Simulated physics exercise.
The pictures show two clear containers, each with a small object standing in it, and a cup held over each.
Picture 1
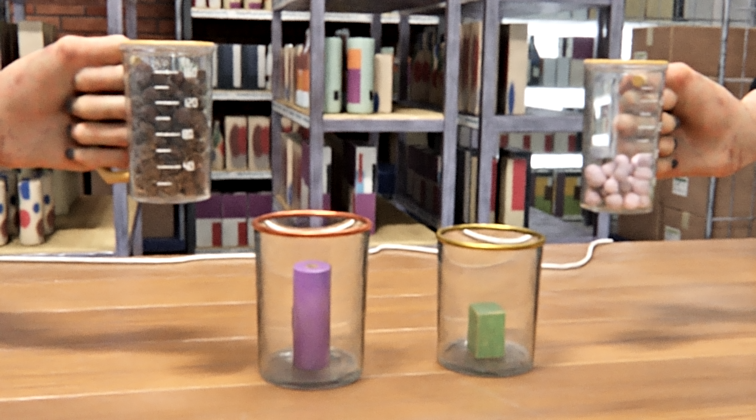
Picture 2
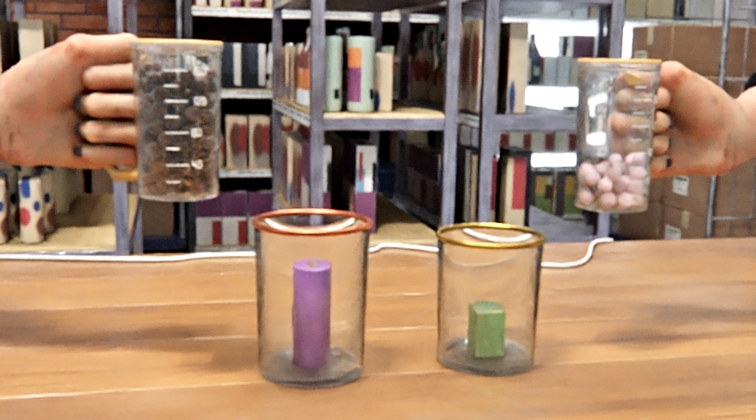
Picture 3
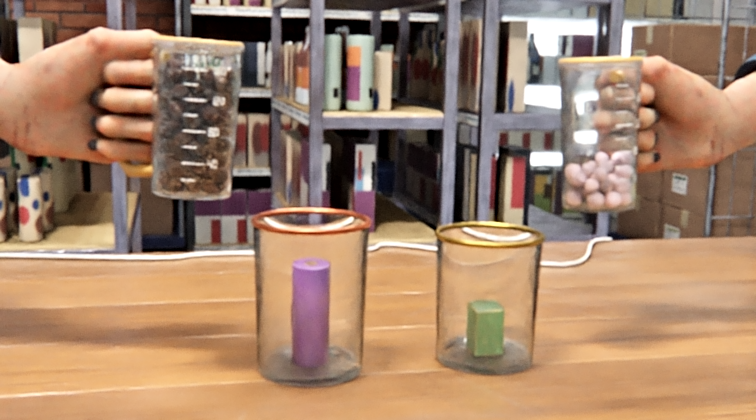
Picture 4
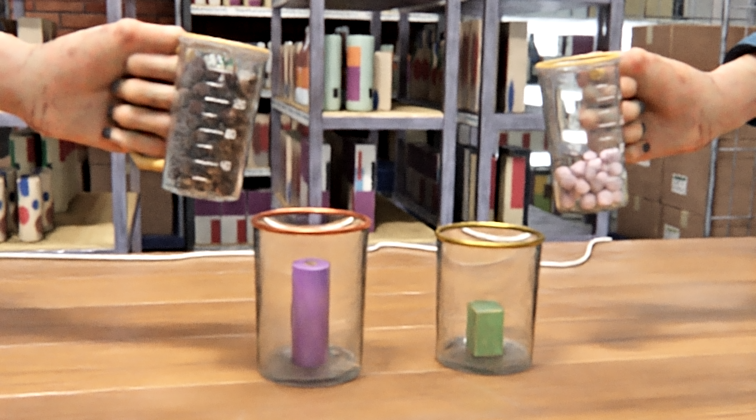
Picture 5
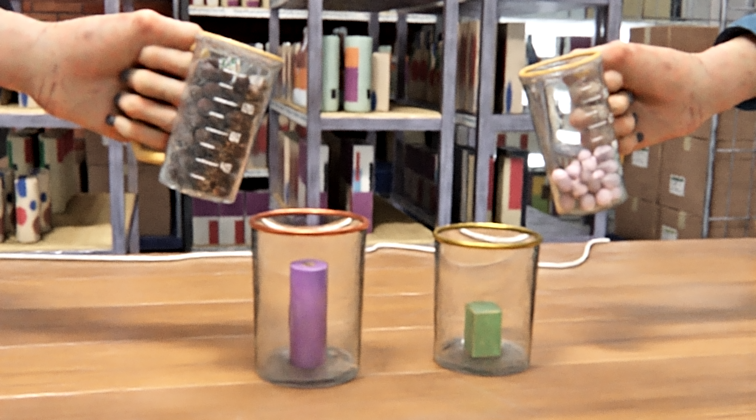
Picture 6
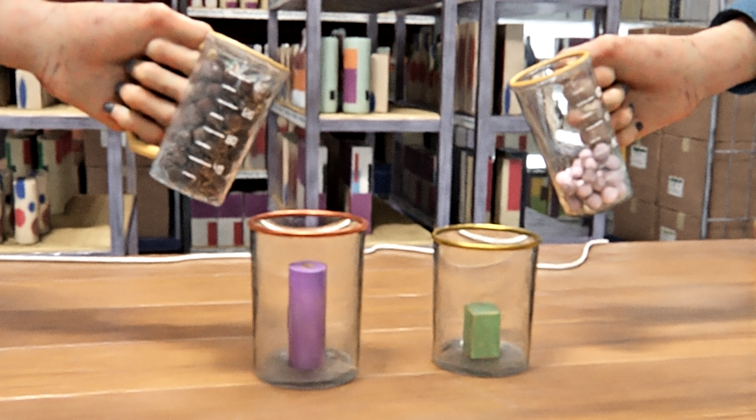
In a storeroom with shelves of books and boxes, a wooden table is seen from the front by a still camera. Two clear glasses stand on it, the left red-rimmed around a tall purple roll, the right yellow-rimmed around a short green block, while hands hold a cup of dark brown pieces at left and one of pale pink balls at right. Both hands move their cups inward, then tilt them toward each other.
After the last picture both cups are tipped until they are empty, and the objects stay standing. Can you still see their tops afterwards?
On the left it stands proud of the pile, on the right it stands proud of the pile.
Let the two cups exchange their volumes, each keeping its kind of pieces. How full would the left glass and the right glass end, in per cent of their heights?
Near 20 on the left, 60 on the right.
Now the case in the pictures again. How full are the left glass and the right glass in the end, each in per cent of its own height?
Some 55 per cent left and 30 right.
Then, 0.47 s on from there, left glass empty, all of its cupful still in the cup; right glass empty, all of its cupful still in the cup.
Then, 0.97 s on from there, left glass nearly empty, nearly all of its cupful still in the cup; right glass empty, all of its cupful still in the cup.
Then, 1.57 s on from there, left glass a third full, none of its cupful still in the cup; right glass nearly empty, none of its cupful still in the cup.
In the end, left glass half full (surface near (307, 291)), nothing beside it; right glass a quarter full (surface near (482, 321)), nothing beside it; the left thing is still showing; the right thing is still showing.
